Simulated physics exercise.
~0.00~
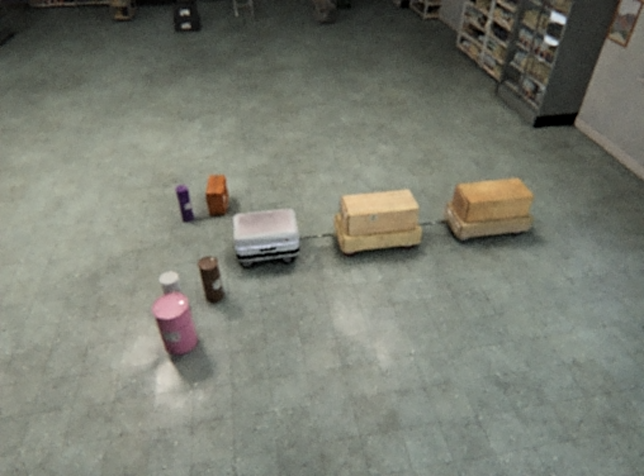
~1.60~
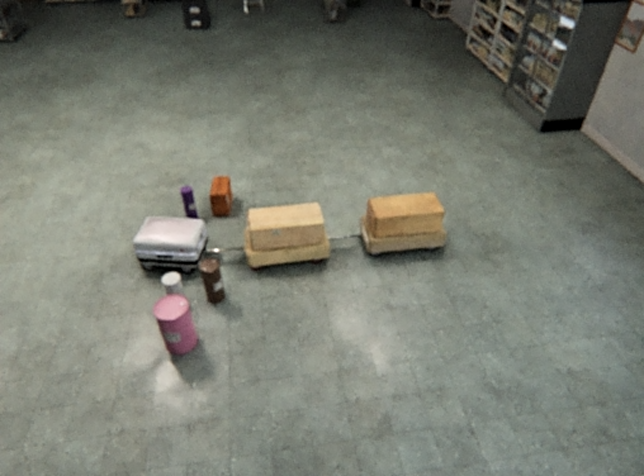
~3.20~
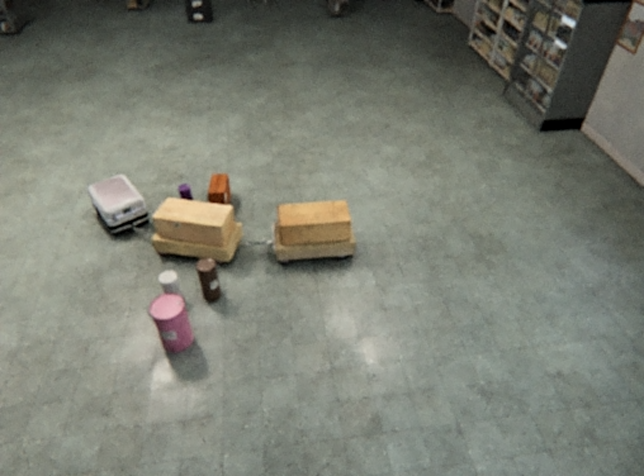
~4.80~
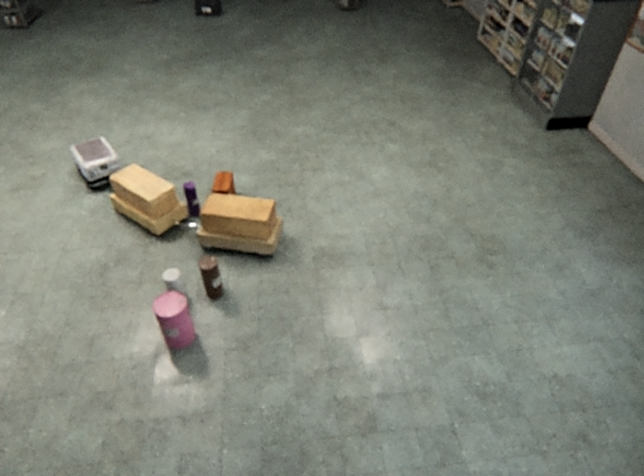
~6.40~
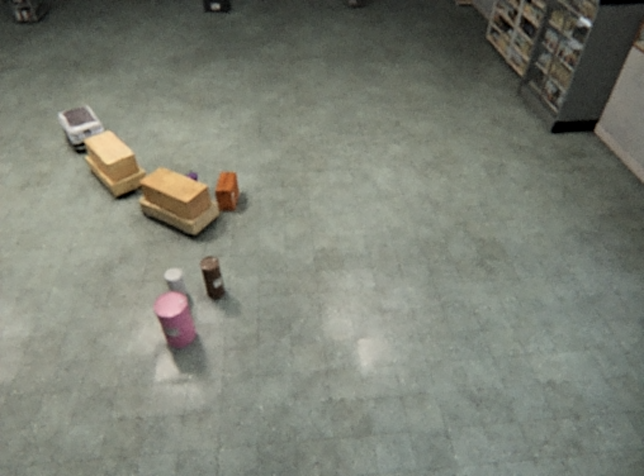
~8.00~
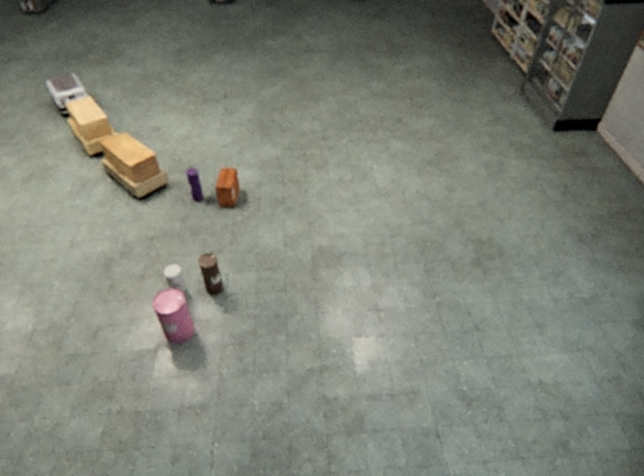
A small white tug towing two carts loaded with tan boxes rolled left between the orange box and the brown canister, then curved away toward the upper left, the last cart nudging the purple canister slightly, which ended still upright beside the orange box.
